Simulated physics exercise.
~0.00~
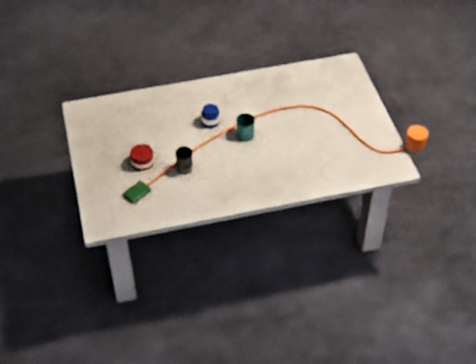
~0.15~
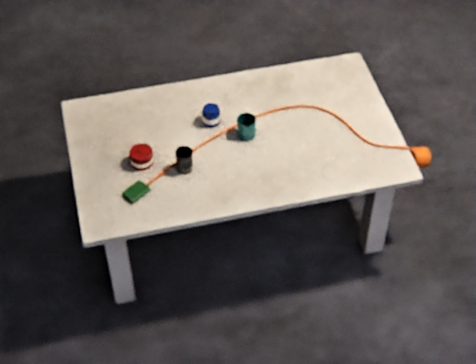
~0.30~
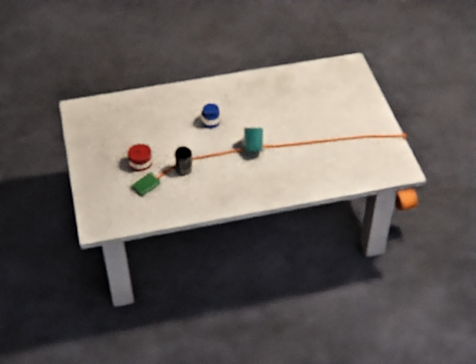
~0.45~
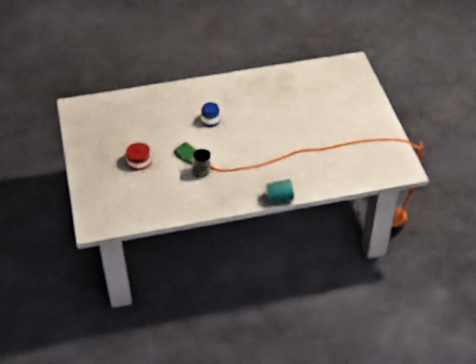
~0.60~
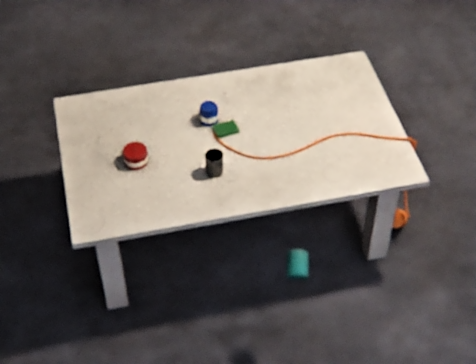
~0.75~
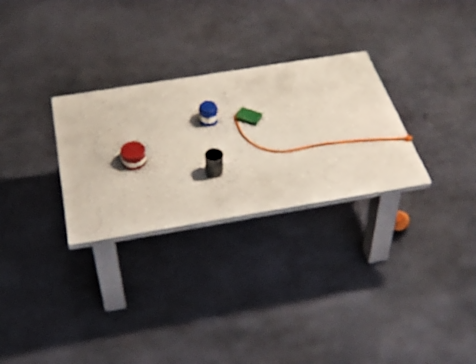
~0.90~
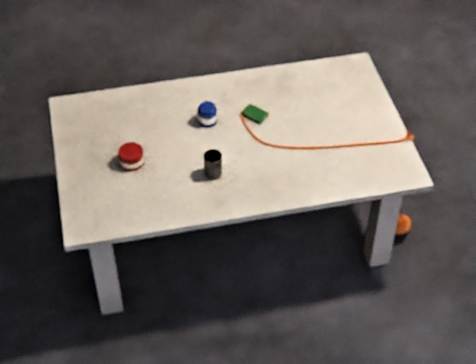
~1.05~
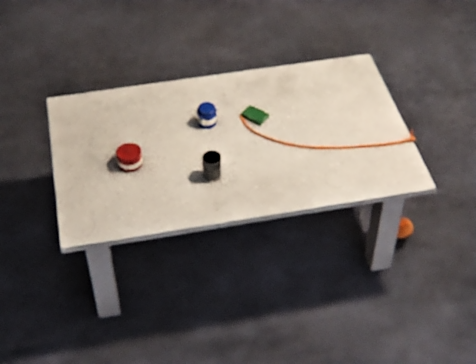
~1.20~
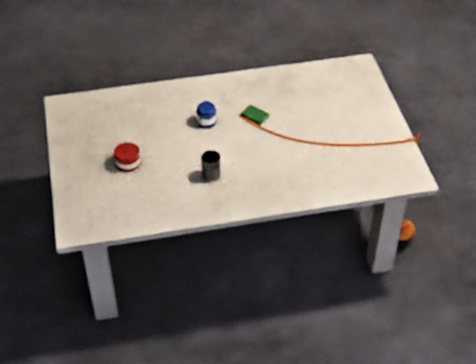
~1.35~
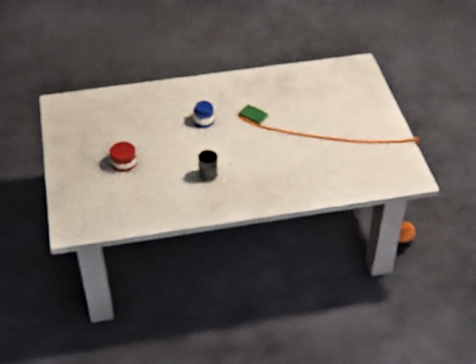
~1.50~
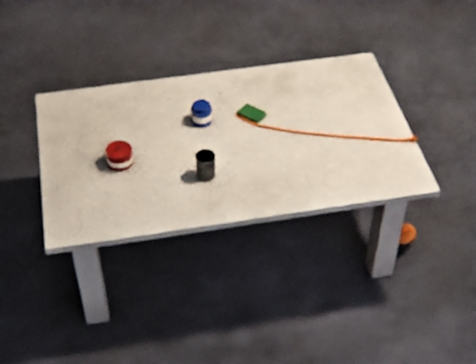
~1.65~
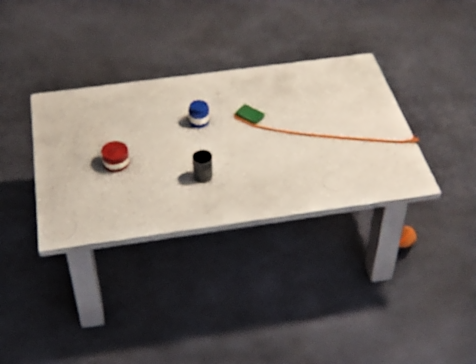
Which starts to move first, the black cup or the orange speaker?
The orange speaker starts to move first, tipping over the right edge while the black cup is still in its place. The black cup only slides to the right later, once the cable has been pulled straighter.
